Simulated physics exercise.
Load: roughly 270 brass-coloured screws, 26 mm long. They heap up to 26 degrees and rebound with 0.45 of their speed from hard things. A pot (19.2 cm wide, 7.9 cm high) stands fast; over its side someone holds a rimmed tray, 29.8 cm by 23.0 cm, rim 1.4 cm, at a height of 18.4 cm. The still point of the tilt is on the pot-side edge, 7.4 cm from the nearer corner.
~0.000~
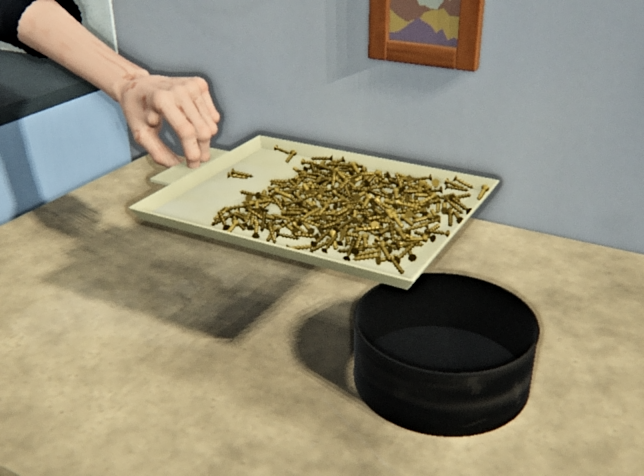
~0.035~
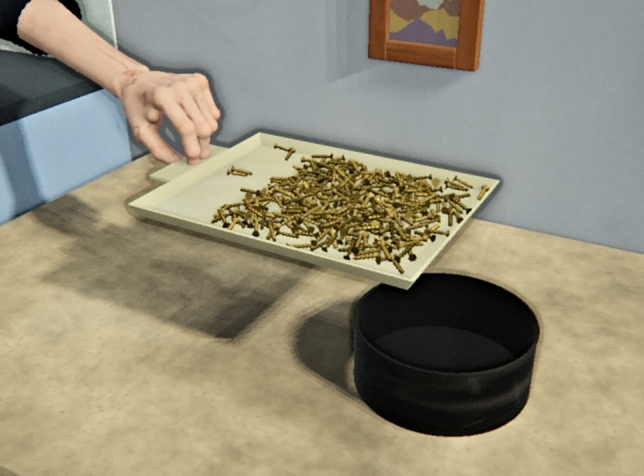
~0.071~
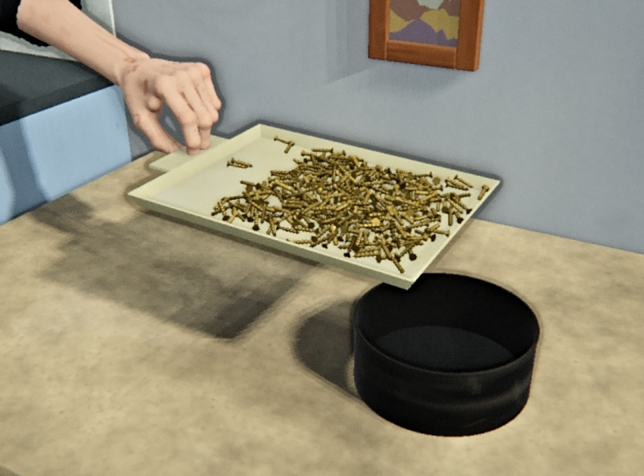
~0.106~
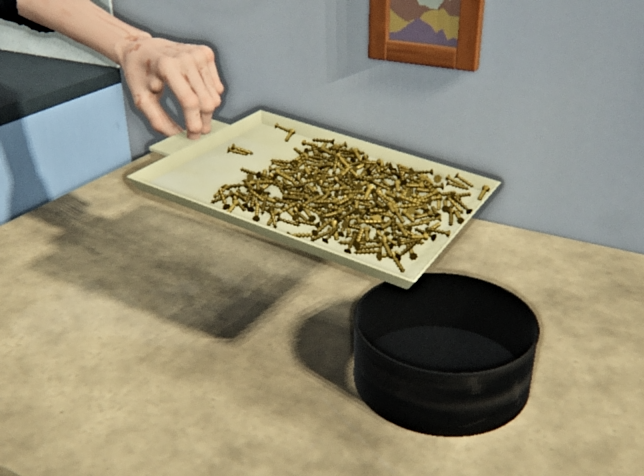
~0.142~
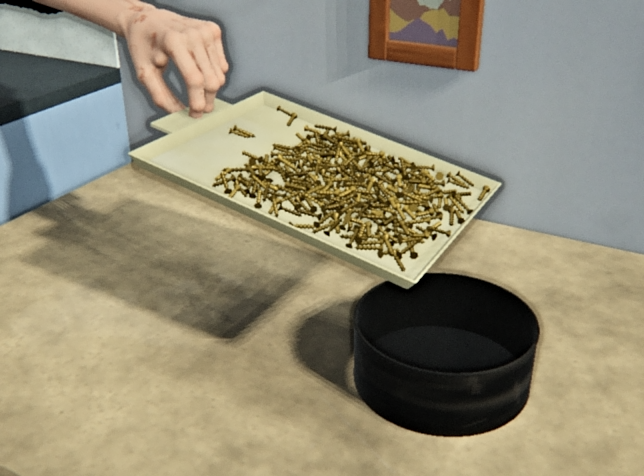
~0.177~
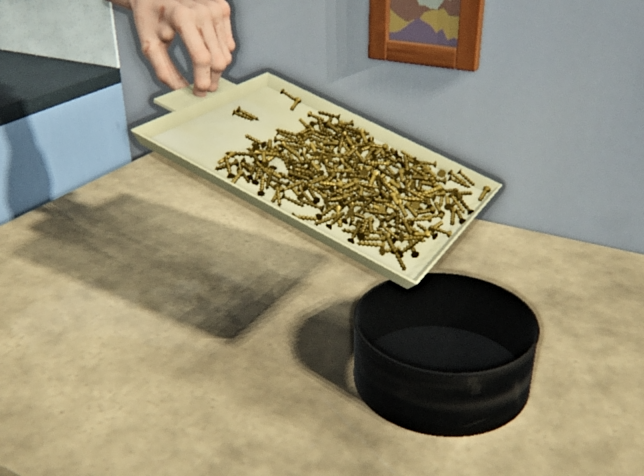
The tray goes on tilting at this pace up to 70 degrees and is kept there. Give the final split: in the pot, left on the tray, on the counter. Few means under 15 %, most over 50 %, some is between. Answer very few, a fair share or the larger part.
Pot a fair share, tray very few, counter the larger part.
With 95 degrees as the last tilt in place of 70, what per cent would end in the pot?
Then about 40 per cent.
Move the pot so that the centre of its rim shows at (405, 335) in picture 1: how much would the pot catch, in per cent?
About 10 per cent.
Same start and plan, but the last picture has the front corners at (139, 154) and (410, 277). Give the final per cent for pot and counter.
Pot 35, counter 60.
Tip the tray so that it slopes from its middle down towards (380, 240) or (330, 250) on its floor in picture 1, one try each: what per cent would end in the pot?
Some 10 and 0 per cent.
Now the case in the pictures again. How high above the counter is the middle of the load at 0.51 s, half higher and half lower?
About 22 cm.
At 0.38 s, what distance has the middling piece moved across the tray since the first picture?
About 2 cm.
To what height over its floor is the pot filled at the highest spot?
About 2.5 cm.
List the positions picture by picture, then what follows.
Tray tilt 0 degrees, front corners at (139, 206) and (408, 275); middle of the pieces at (344, 206); pot at (445, 318), in the first frame.
Tray tilt 1 degrees, front corners at (139, 203) and (408, 275); middle of the pieces at (344, 204), in the second frame.
Tray tilt 3 degrees, front corners at (138, 193) and (408, 275); middle of the pieces at (345, 200), in the third frame.
Tray tilt 7 degrees, front corners at (138, 176) and (409, 275), lowest corner right back; middle of the pieces at (345, 194), in the fourth frame.
Tray tilt 11 degrees, front corners at (139, 153) and (411, 275), lowest corner right back; middle of the pieces at (347, 186), in the fifth frame.
Tray tilt 16 degrees, front corners at (142, 131) and (412, 275), lowest corner right back; middle of the pieces at (350, 177); pot at (445, 318). Its pace works out near 140 degrees a second, in the sixth frame.
Then, at 0.38 s, tilt 45 degrees; the tray holds 100 %, the pot 0 %.
After 0.51 s, tilt 63 degrees; the tray holds 95 %, the pot 0 %.
After 0.77 s, tilt 70 degrees; the tray holds 5 %, the pot 25 %.
In the end, at 2.1 s, pot 35 %, tray 0 %, counter 65 %.
